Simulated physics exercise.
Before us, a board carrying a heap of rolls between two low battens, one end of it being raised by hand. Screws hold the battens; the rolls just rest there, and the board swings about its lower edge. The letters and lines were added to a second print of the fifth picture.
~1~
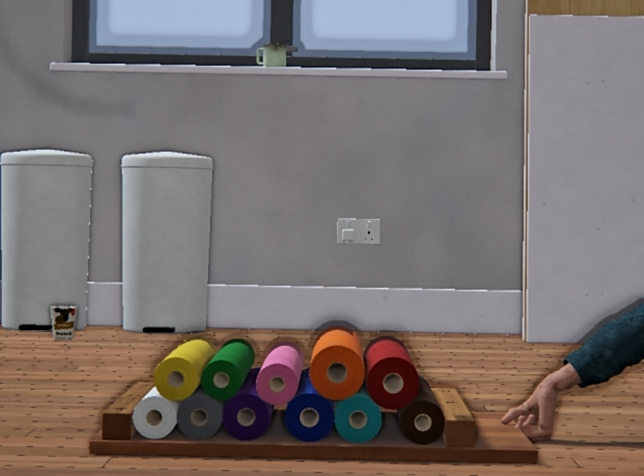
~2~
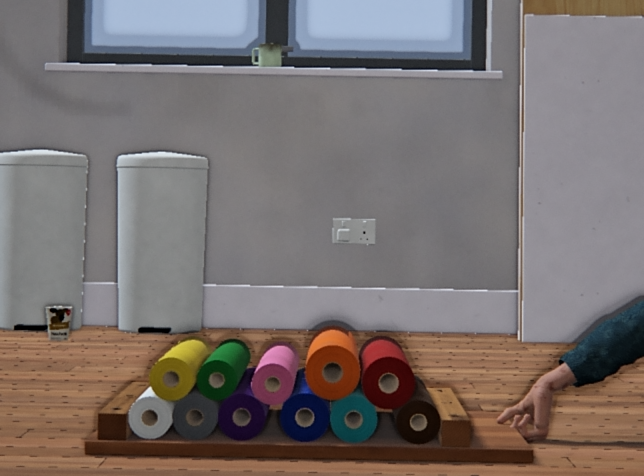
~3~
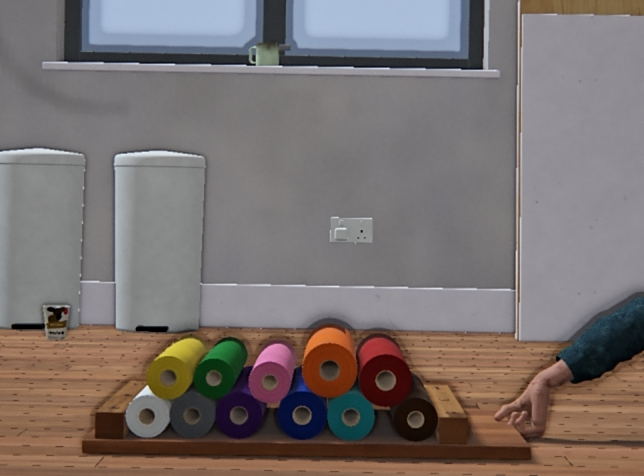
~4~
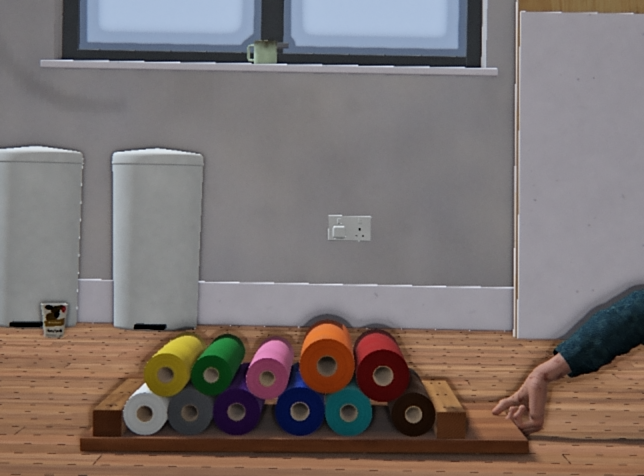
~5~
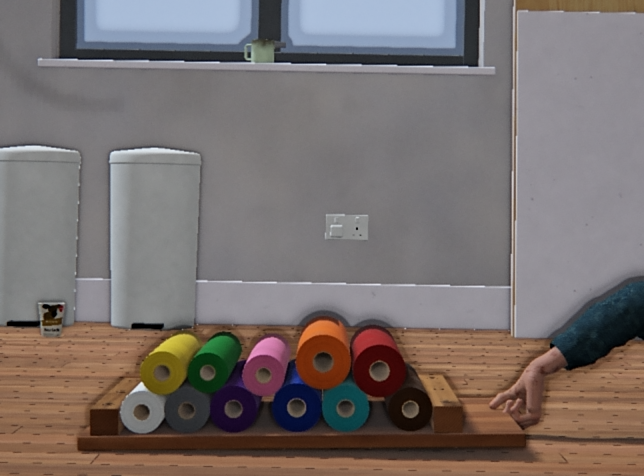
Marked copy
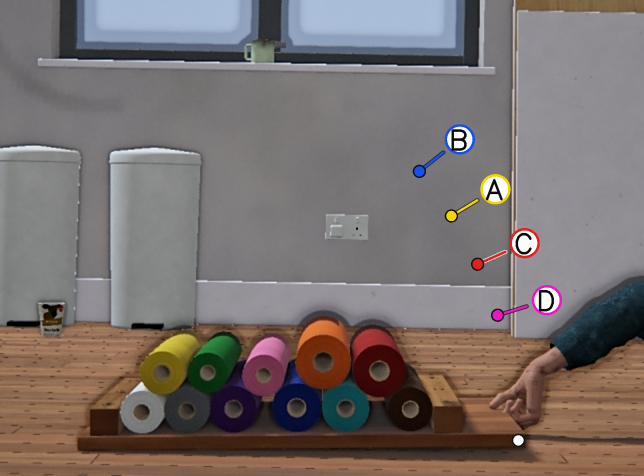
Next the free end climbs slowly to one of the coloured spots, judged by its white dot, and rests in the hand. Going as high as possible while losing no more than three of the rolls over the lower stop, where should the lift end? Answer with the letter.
It can be raised to C.
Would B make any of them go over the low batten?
At B: Yes.
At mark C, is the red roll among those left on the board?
Yes.
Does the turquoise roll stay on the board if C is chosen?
Yes.
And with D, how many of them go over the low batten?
It comes to none.
On the marked copy, A at (452, 216); B at (420, 171); C at (478, 264); D at (498, 315); the white dot at (519, 440).
Following C. Soon after the start, board at 16°.
Later, board at 25°.
In the end, board at 25°, none over the low batten.
As for the rest, A five over the low batten; B five over the low batten; D none over the low batten.
